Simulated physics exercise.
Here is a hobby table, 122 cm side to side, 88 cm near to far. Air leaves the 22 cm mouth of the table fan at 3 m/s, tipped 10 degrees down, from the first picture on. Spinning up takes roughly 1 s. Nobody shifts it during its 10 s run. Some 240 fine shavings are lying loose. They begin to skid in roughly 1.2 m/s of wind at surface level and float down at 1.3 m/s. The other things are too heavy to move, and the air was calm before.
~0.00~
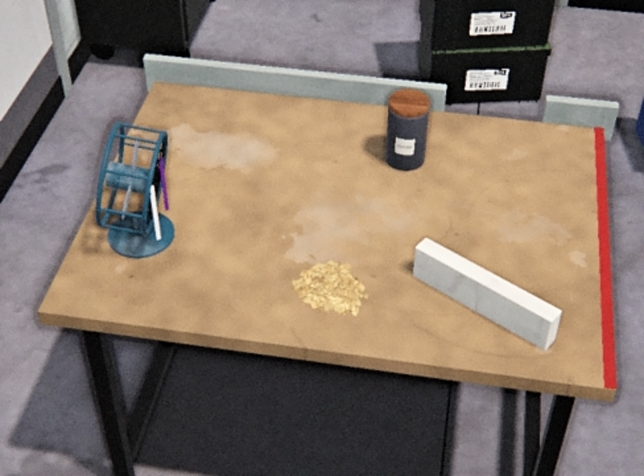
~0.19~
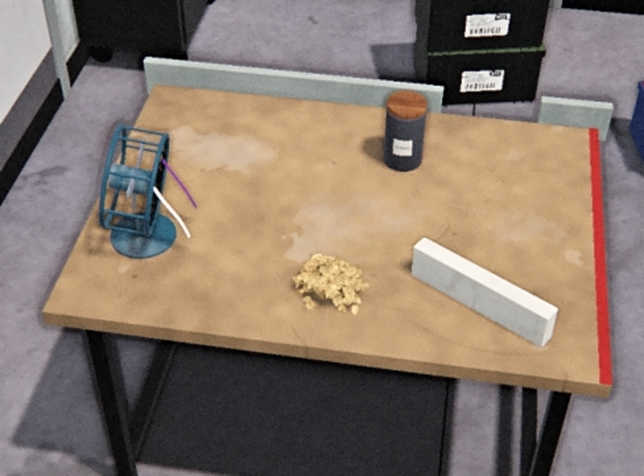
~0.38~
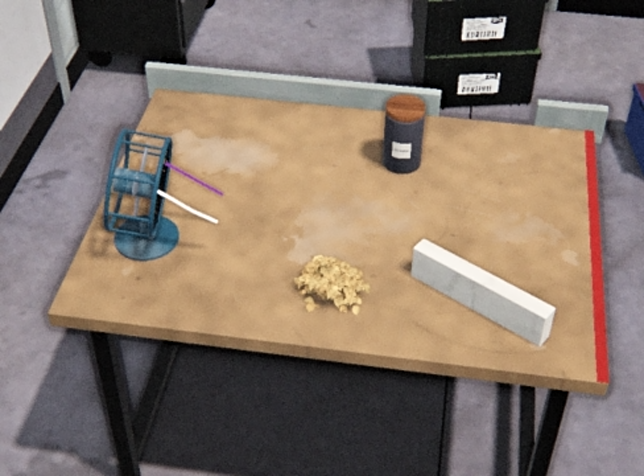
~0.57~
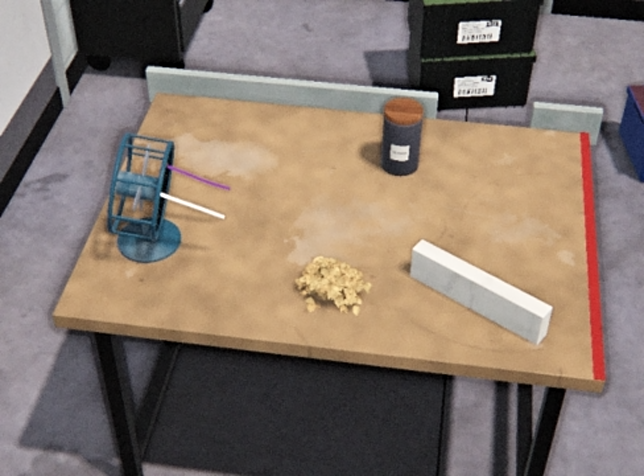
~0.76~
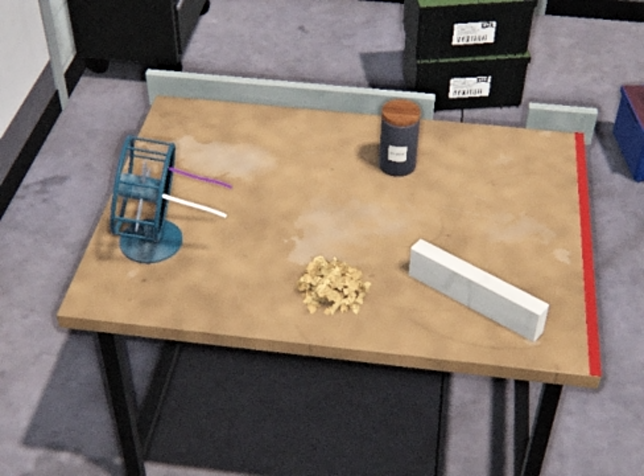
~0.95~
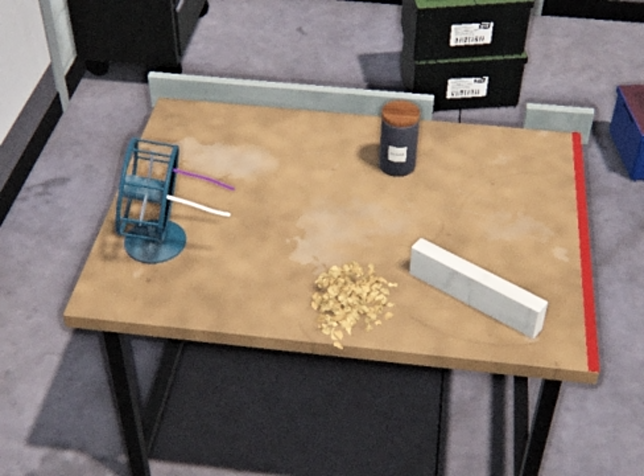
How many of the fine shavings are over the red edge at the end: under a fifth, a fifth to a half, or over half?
Of the fine shavings, less than a fifth end over the red edge.
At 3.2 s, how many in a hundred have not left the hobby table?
Some 5 per cent.
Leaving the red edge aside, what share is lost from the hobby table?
Some 100 per cent.
After 2.0 s, 8 % are on the move or not yet settled, 0 % are over the red edge.
After 3.2 s, 5 % are on the move or not yet settled, 0 % are over the red edge.
After 5.5 s, 4 % are on the move or not yet settled, 0 % are over the red edge.
After 10.0 s, at the end, 0 % are over the red edge.
